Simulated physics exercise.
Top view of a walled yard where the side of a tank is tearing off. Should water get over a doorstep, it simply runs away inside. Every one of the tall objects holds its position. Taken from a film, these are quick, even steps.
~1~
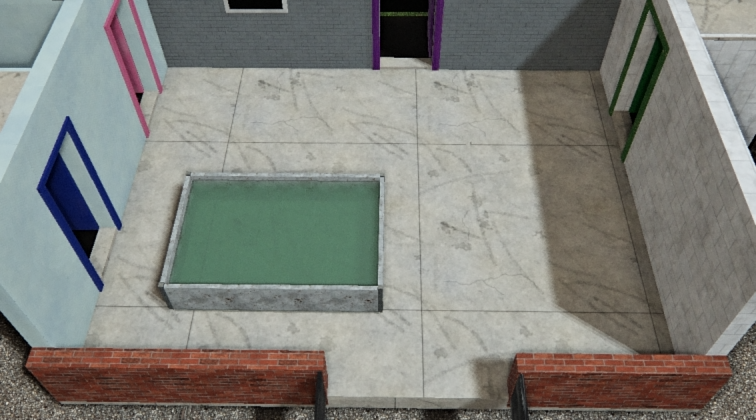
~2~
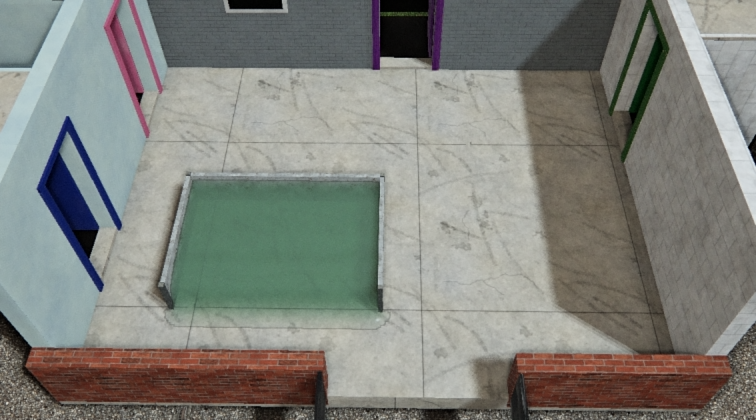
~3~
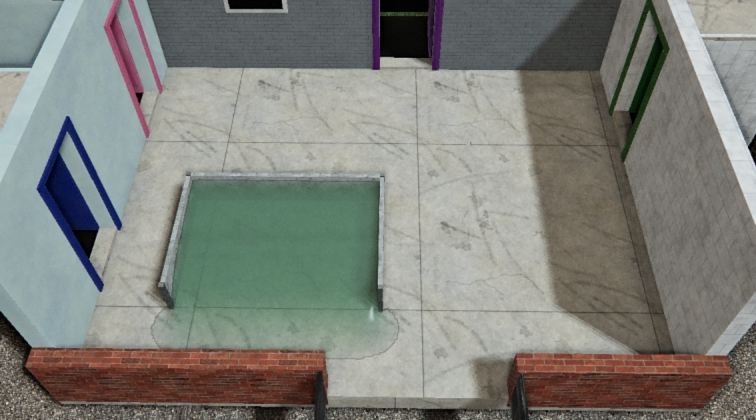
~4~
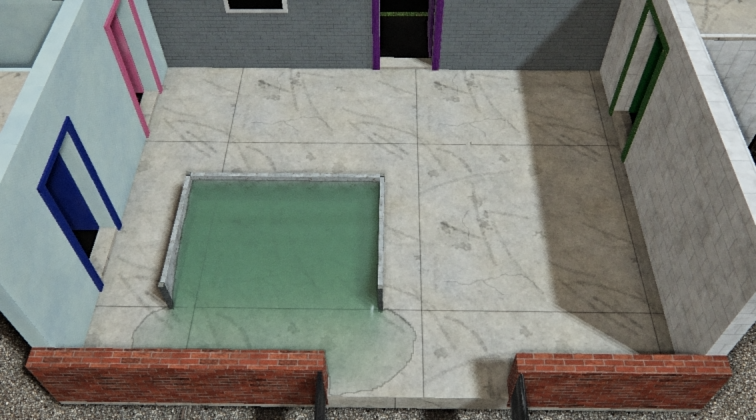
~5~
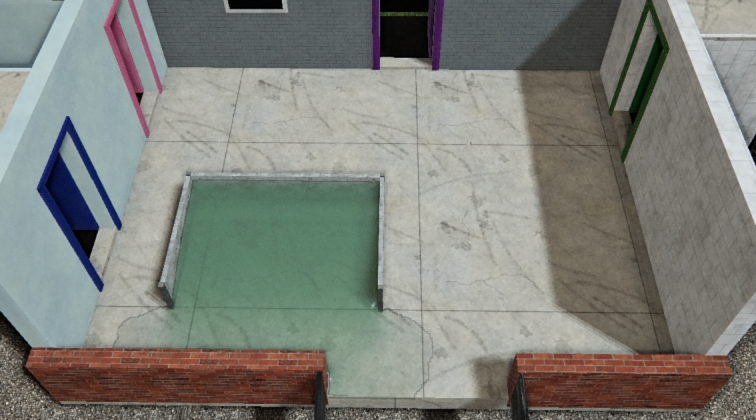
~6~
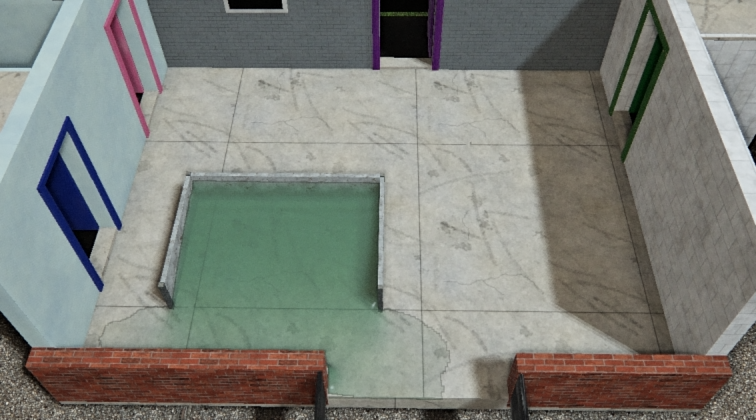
In a walled yard with coloured doorways, the front side of a tank of green water came away, and the water poured out across the pale floor, spreading to the low brick wall.
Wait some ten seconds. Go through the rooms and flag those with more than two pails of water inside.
Purple door - not flagged, green door - not flagged, blue door - not flagged, pink door - not flagged.
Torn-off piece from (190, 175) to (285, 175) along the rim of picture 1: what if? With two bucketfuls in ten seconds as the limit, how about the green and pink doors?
Briefly, the green one remains below the line and the pink one crosses the line.
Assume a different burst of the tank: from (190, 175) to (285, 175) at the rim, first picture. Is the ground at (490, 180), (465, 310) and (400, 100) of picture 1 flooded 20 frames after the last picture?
Sequence: Spared / spared / wetted.
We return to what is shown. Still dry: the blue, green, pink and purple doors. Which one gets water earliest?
I choose the one in blue.
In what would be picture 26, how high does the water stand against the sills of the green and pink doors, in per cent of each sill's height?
Estimate, in order: 0 and 30 percent.
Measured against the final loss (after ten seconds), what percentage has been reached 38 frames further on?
Something close to 80 percent by that point.
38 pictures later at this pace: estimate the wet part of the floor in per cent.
Roughly 50 %.
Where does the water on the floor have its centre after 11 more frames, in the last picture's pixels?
Close to (255, 302).
A moment on, water covers 10 % of the floor; the purple door not reached, the green door not reached, the blue door not reached, the pink door not reached.
Next, water covers 20 % of the floor; the purple door not reached, the green door not reached, the blue door wet at the sill, nothing in, the pink door not reached.
Then, water covers 35 % of the floor; the purple door not reached, the green door not reached, the blue door under two buckets in, the pink door wet at the sill, nothing in.
Later, water covers 50 % of the floor; the purple door wet at the sill, nothing in, the green door not reached, the blue door under two buckets in, the pink door wet at the sill, nothing in.
In the end, water covers 85 % of the floor; the purple door wet at the sill, nothing in, the green door wet at the sill, nothing in, the blue door under two buckets in, the pink door wet at the sill, nothing in.
